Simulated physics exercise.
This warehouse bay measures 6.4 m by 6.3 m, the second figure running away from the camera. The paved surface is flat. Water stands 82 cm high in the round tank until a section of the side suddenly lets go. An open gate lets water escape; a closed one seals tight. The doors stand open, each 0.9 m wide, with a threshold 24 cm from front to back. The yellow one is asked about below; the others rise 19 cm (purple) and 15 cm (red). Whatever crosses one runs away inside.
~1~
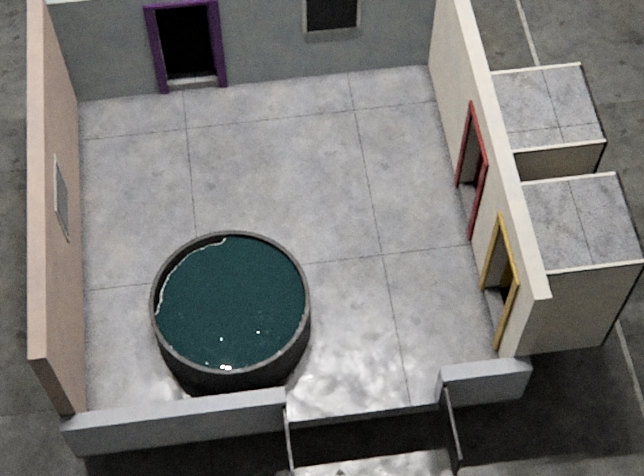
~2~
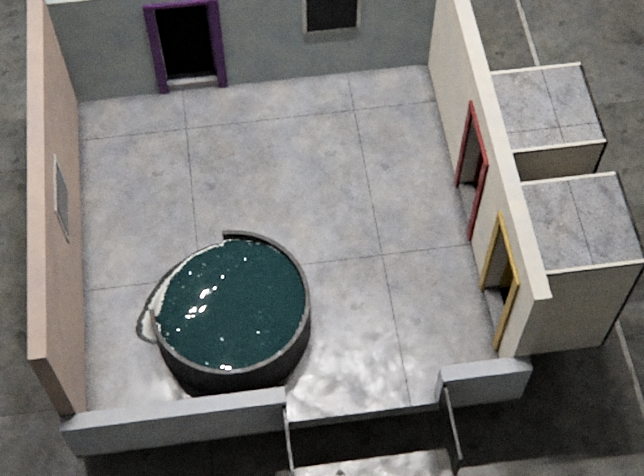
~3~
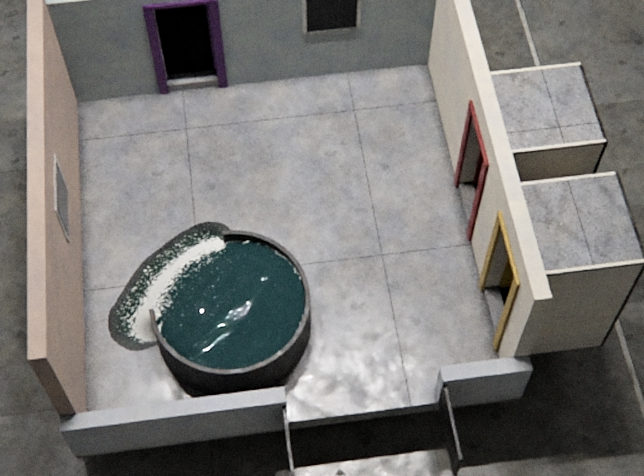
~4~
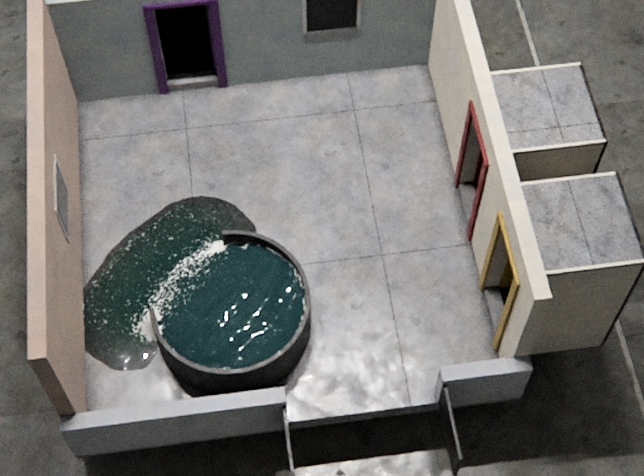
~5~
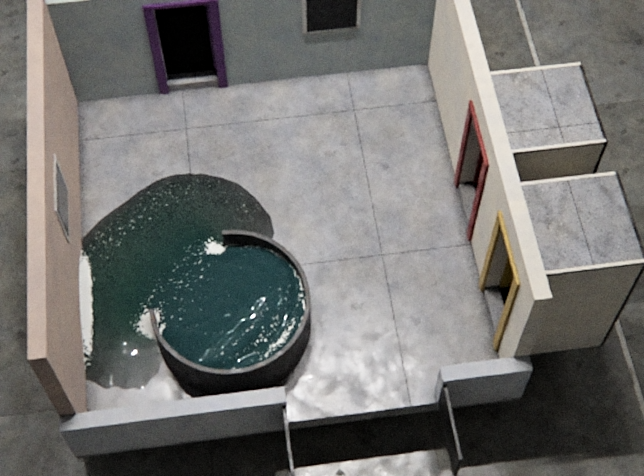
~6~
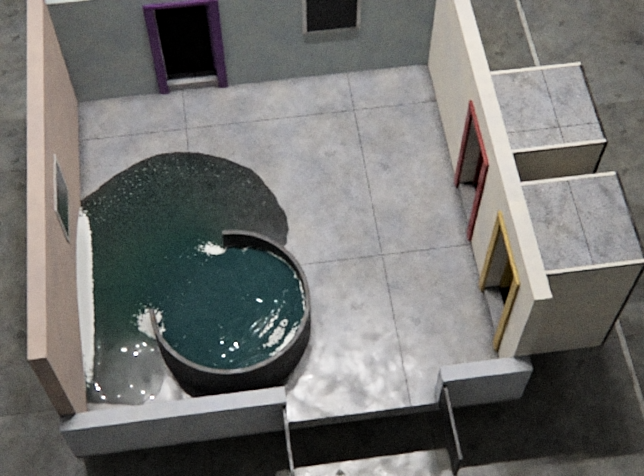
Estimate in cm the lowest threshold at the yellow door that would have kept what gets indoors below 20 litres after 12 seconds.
At least 10 cm or so.
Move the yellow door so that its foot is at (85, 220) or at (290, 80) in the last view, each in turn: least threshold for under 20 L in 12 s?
Roughly 29 and 7.0 cm.
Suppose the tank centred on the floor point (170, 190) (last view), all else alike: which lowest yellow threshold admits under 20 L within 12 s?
Then roughly 9.0 cm.
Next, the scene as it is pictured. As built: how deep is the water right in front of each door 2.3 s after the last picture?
In cm: Purple 25, yellow 0, red 0.
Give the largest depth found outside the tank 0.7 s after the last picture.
Up to some 48 cm.
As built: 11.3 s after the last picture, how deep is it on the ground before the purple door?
Roughly 5.5 cm deep.
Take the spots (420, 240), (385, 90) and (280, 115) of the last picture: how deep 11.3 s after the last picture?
About 7, 9 and 9 cm.
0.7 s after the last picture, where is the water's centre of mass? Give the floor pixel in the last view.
Near (182, 283).
Then, 0.7 s after the last picture water covers 35 % of the floor, deepest (48 cm) near (83, 266); it has not reached the yellow door.
Then, 2.3 s after the last picture water covers 45 % of the floor, deepest (42 cm) near (78, 109); it has not reached the yellow door.
Then, 11.3 s after the last picture water covers 100 % of the floor, deepest (13 cm) near (488, 381); 12 cm at the yellow door, 2 litres in over its 14 cm threshold.
At the yellow door as built, the water peaked near 13 cm, 9.9 s after the last picture.
Run again over the same 12 s with other heights there, 32 litres in over 8.5 cm, 13 litres over 11 cm. The limit of 20 litres is kept from about 10 cm up.
